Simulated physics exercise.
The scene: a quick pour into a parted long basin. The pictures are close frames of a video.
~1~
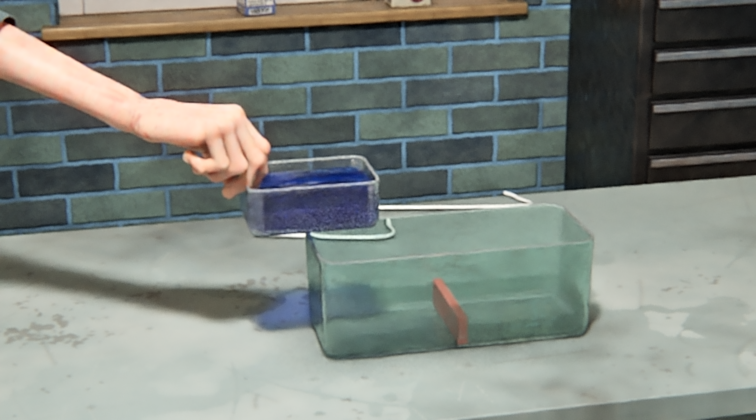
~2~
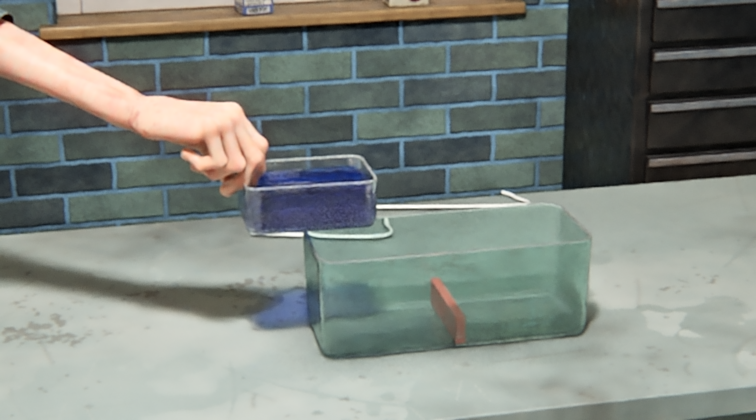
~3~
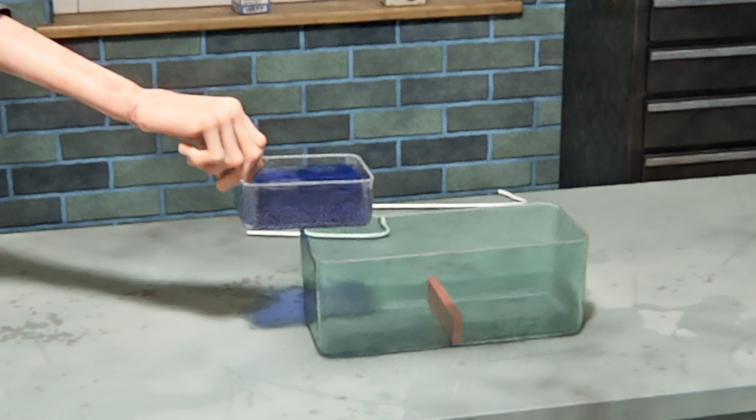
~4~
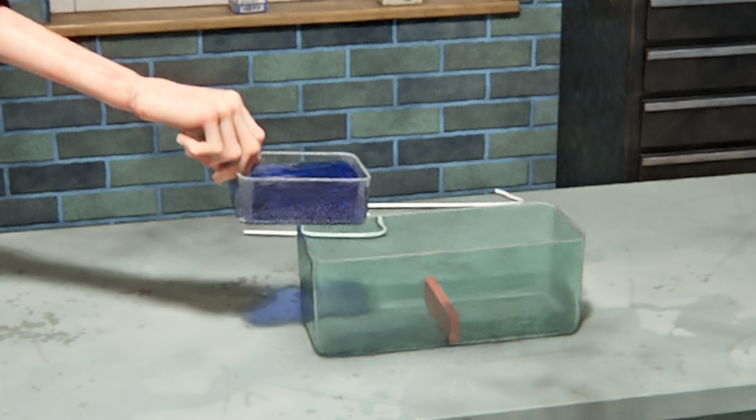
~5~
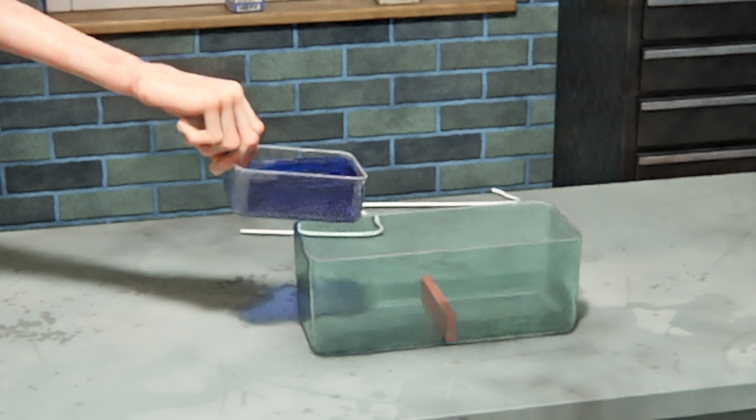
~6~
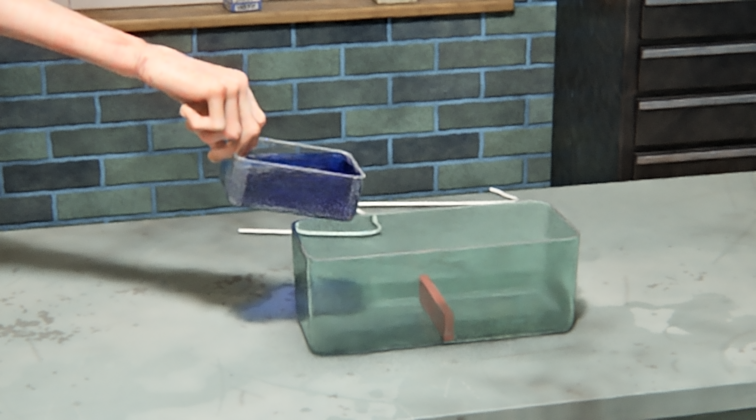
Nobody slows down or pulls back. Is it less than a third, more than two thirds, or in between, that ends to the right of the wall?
The share right of the wall is between a third and two thirds.
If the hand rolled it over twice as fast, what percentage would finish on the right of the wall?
Close to 60 per cent.
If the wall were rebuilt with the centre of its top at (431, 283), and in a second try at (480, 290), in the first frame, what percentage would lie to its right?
Roughly 65 per cent, and 5 per cent.
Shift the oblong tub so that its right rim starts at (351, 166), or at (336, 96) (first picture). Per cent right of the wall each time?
In turn 20 and 30 in a hundred.
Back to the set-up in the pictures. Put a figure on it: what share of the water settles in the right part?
Near 50 %.
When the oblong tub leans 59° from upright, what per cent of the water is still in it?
It comes to 40 per cent or so.
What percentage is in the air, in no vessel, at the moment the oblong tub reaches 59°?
Some 40 per cent.
A moment on, the oblong tub is tipped part way and 38 per cent is still to pour, 20 is left of the wall and 3 right of it.
Next, the oblong tub is tipped on its side and 10 per cent is still to pour, 29 is left of the wall and 50 right of it.
Then the oblong tub is tipped on its side and 2 per cent is still to pour, 41 is left of the wall and 51 right of it.
Later the oblong tub is tipped on its side and 1 per cent is still to pour, 43 is left of the wall and 51 right of it.
In the end 44 per cent lies left of the wall, 51 right of it and 5 outside.
